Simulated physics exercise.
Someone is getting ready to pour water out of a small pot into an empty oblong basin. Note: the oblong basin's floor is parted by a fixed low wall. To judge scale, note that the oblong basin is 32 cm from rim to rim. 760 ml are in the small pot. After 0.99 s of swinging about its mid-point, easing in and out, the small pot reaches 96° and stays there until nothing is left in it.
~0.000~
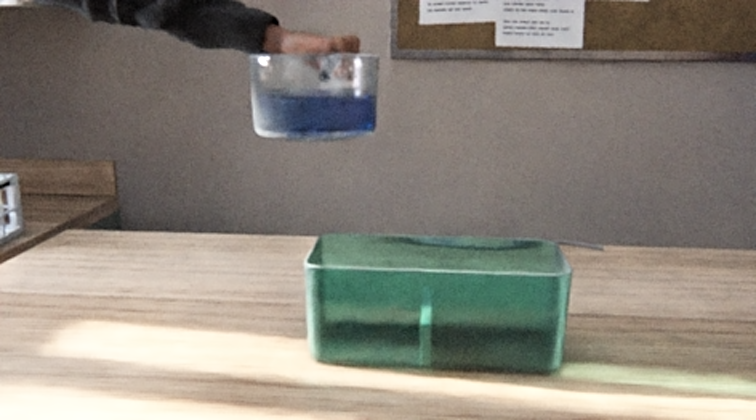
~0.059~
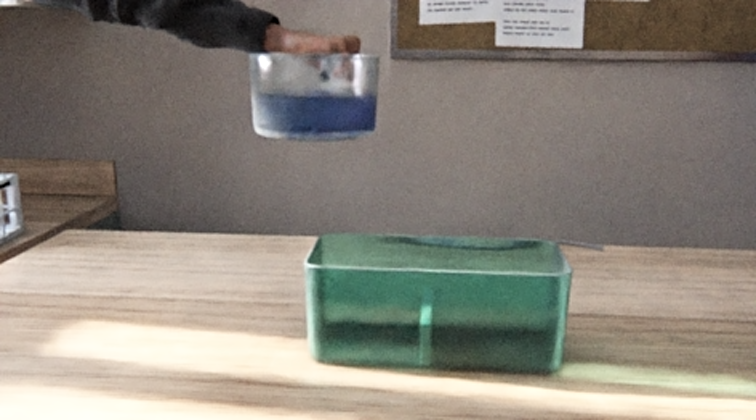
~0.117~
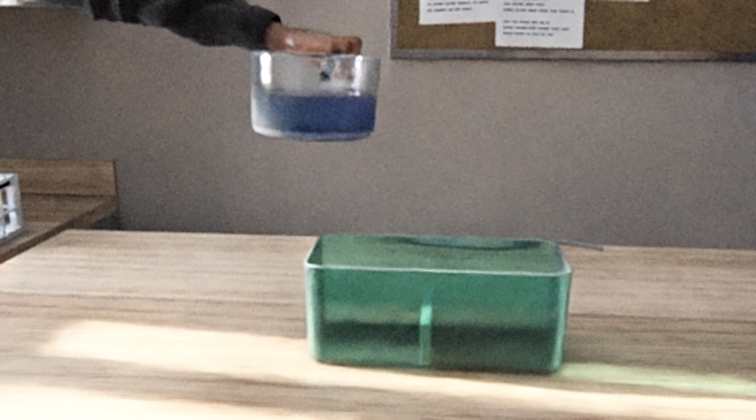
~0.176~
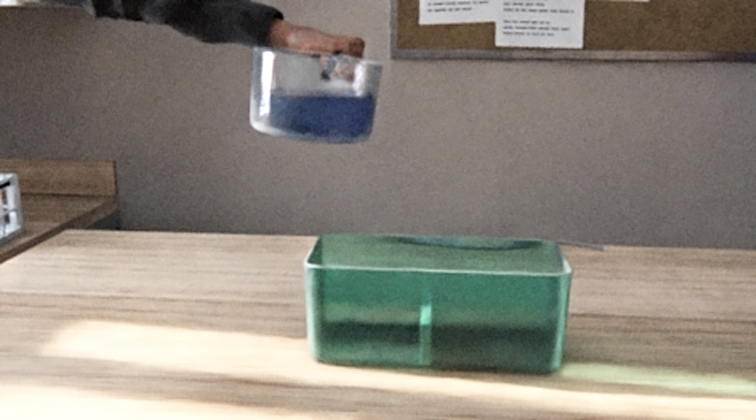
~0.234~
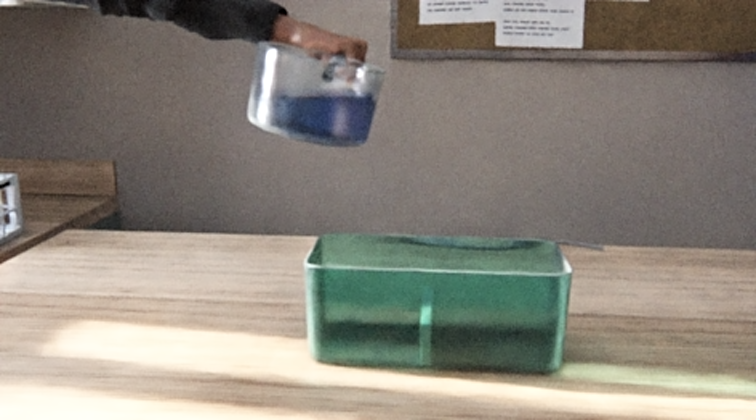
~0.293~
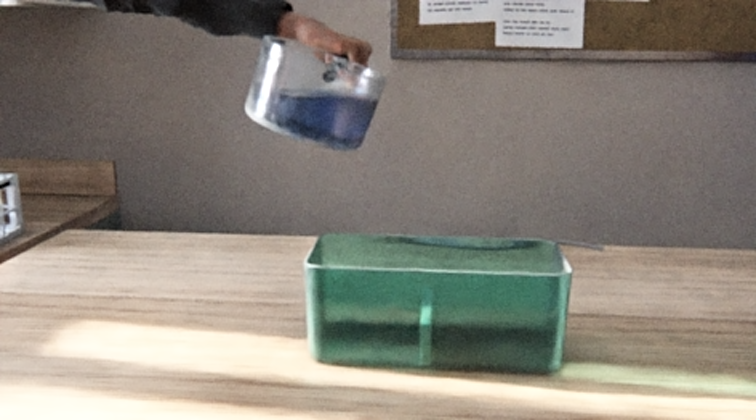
At a wooden table by a grey wall, a hand held a clear pot of blue liquid above a green oblong basin, keeping it nearly level at first, then slowly tilted it toward the right.
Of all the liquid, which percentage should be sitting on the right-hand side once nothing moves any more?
Around 54 per cent should be sitting there.
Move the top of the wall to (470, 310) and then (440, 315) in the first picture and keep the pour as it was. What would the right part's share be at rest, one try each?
The first gives near 5 per cent and the second near 35 per cent.
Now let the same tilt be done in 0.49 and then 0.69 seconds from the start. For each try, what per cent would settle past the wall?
Respectively 40 and 50 %.
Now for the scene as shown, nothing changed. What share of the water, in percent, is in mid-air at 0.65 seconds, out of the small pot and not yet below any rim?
Close to 26 per cent, I'd say.
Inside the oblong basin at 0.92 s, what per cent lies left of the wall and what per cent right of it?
Left roughly 12, right roughly 42.
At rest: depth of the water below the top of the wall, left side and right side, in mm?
Noted: Left near 36 mm, right near 36 mm.
By 0.65 s the tilt is 71° and 73 per cent is still to pour, 1 is left of the wall and 0 right of it.
By 0.92 s the tilt is 95° and 25 per cent is still to pour, 11 is left of the wall and 42 right of it.
By 1.19 s the tilt is 96° and 6 per cent is still to pour, 33 is left of the wall and 54 right of it.
By 1.49 s the tilt is 96° and 1 per cent is still to pour, 43 is left of the wall and 54 right of it.
At rest 45 per cent lies left of the wall, 54 right of it and 1 outside.
